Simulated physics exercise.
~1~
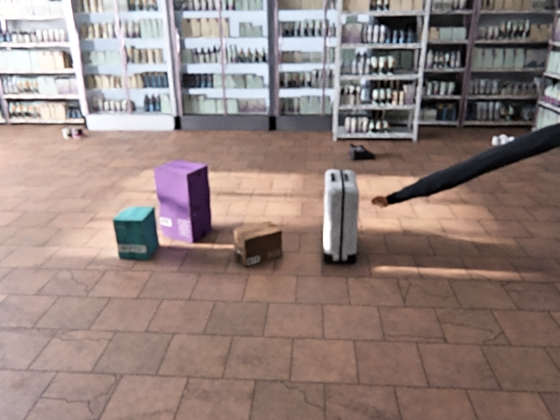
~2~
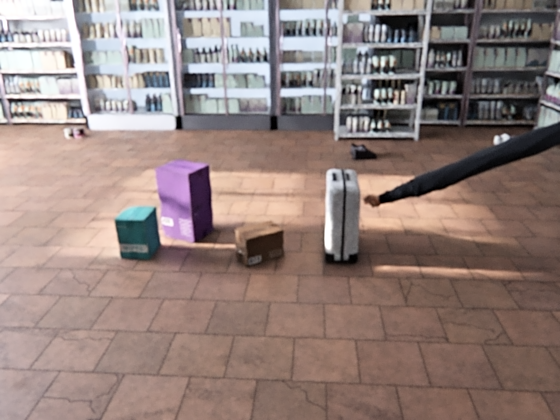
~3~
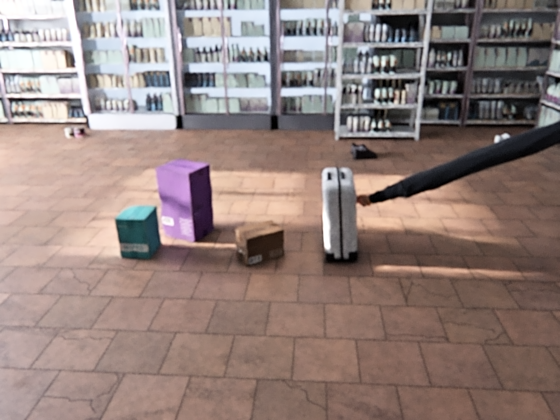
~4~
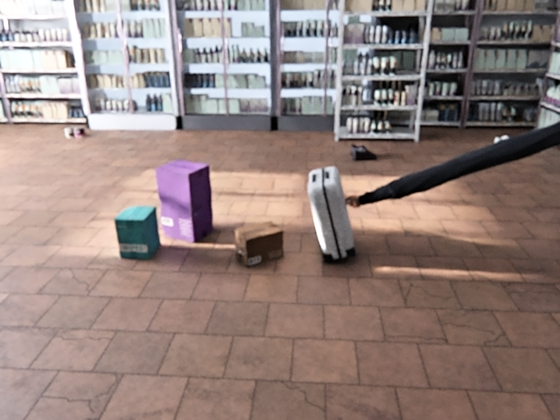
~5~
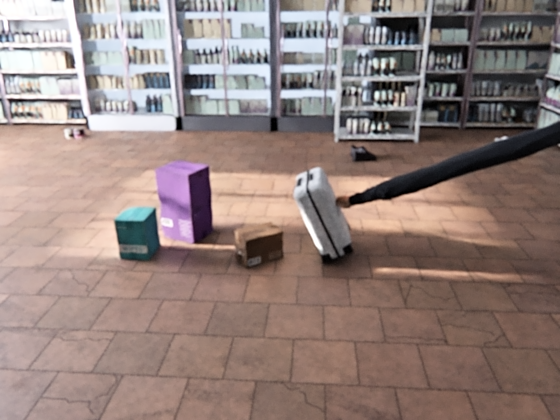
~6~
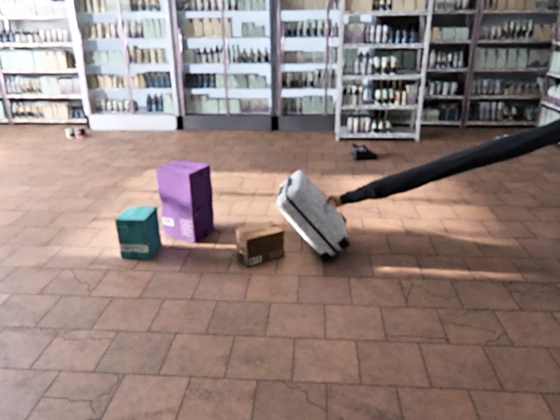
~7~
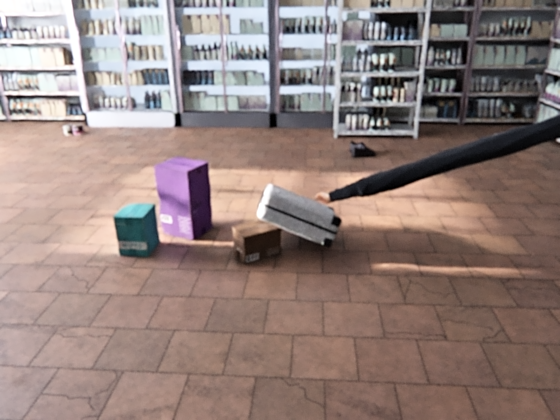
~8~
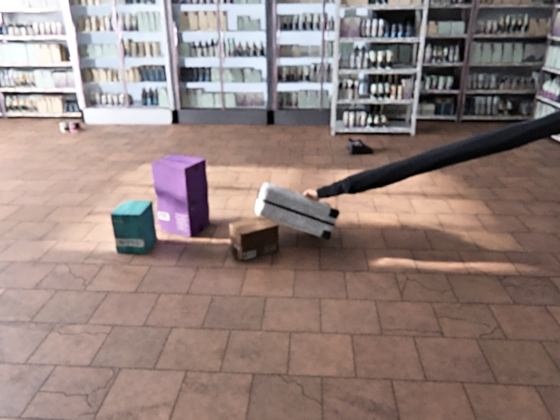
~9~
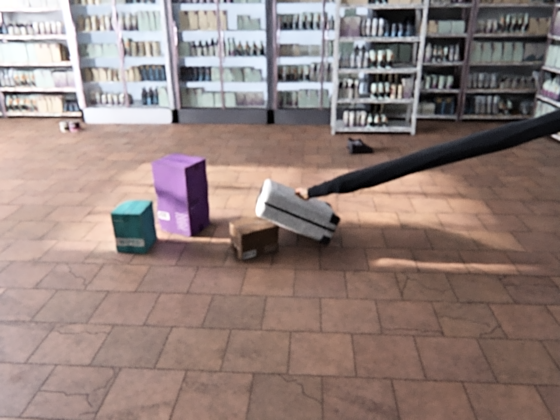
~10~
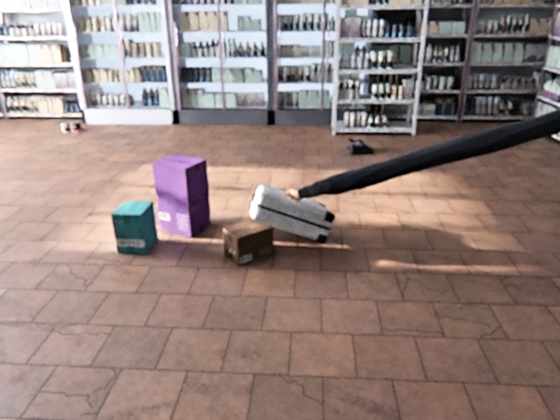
In a room lined with stocked shelves, a hand reached in from the right and pushed an upright white case leftward until it tipped onto the brown box and rested against it, while the purple and turquoise boxes stayed put.
